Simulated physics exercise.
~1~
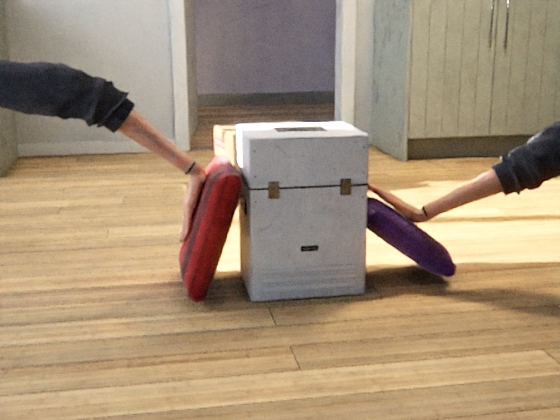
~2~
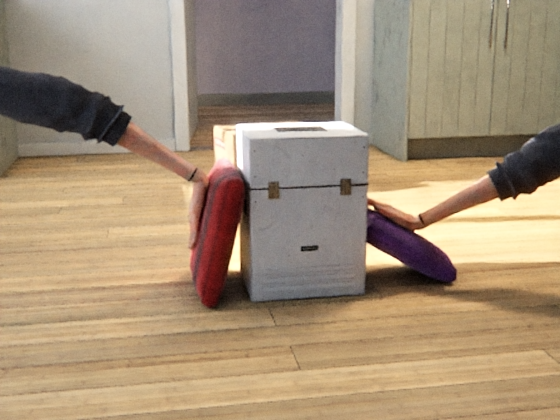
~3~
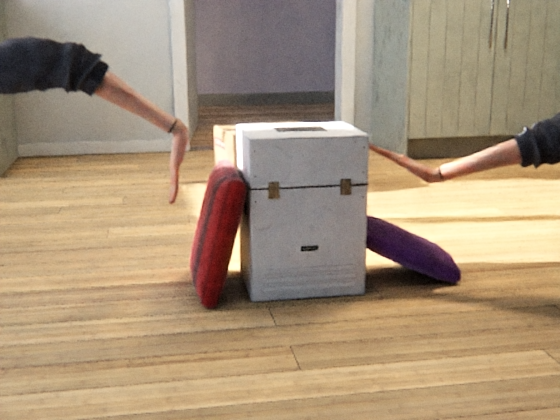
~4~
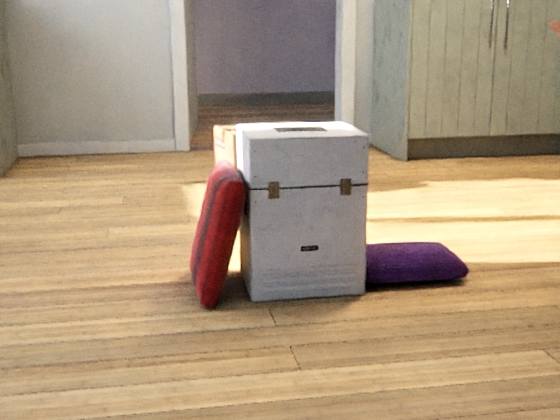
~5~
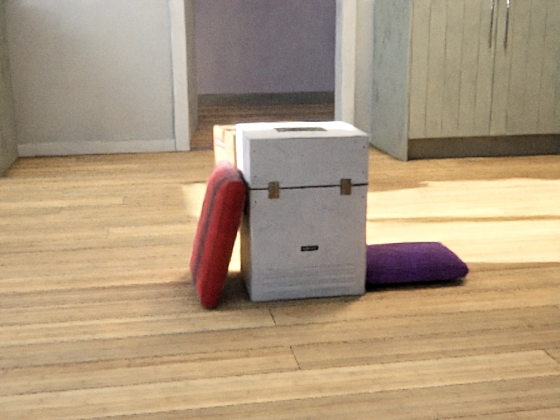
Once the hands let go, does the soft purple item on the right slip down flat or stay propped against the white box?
The soft purple item slips down and ends up lying flat on the floor beside the box, while the red cushion on the left keeps leaning.
